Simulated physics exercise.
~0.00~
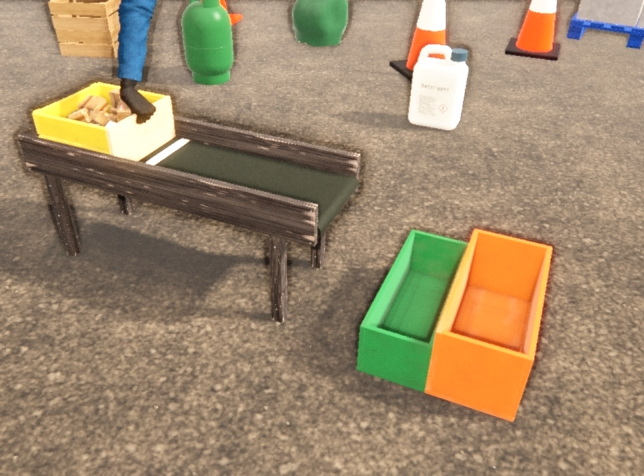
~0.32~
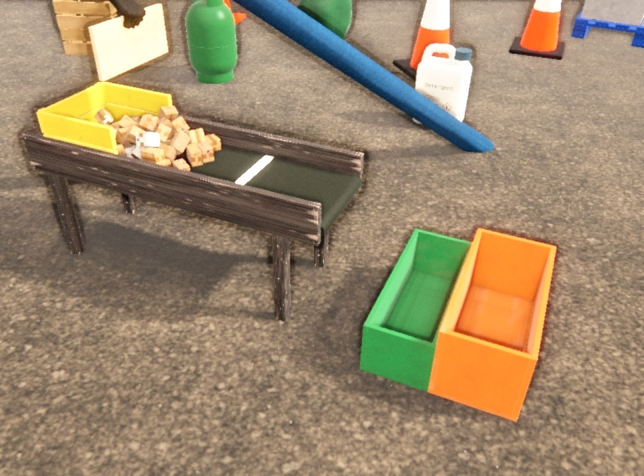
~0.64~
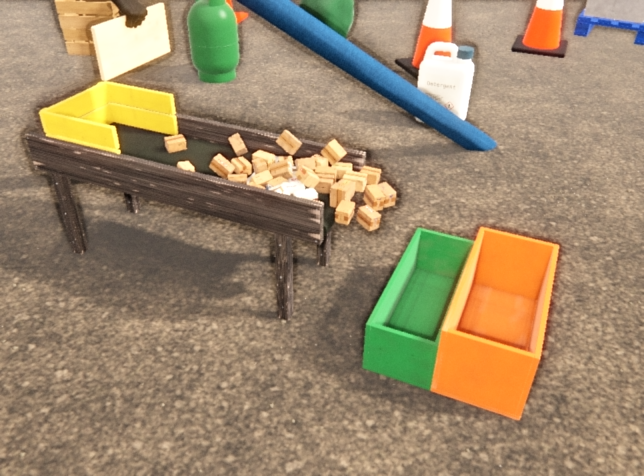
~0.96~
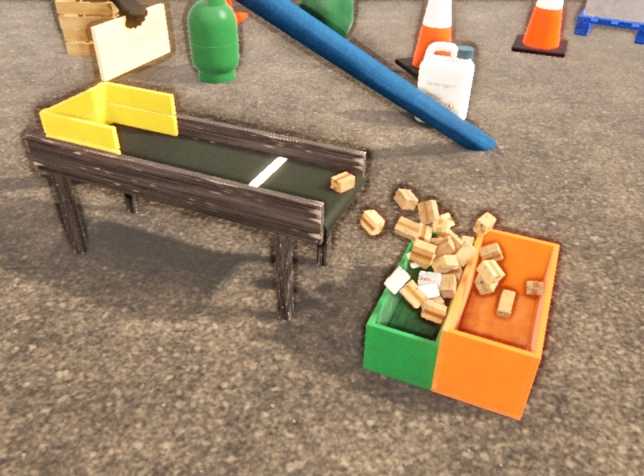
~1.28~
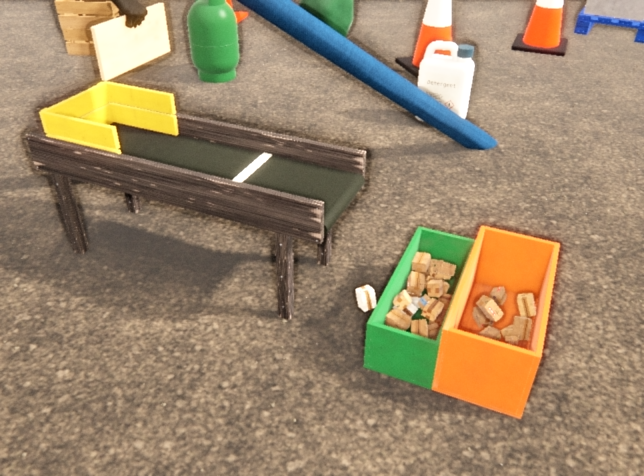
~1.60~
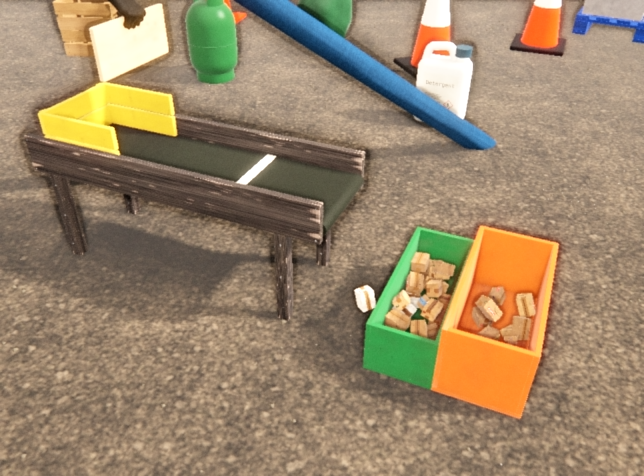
A heap of little parcels rode a dark belt rightward out of a yellow pen once a gloved hand had lifted its gate, then tumbled off the end, most settling in the green tub, fewer in the orange box, with one on the ground beside the green tub.
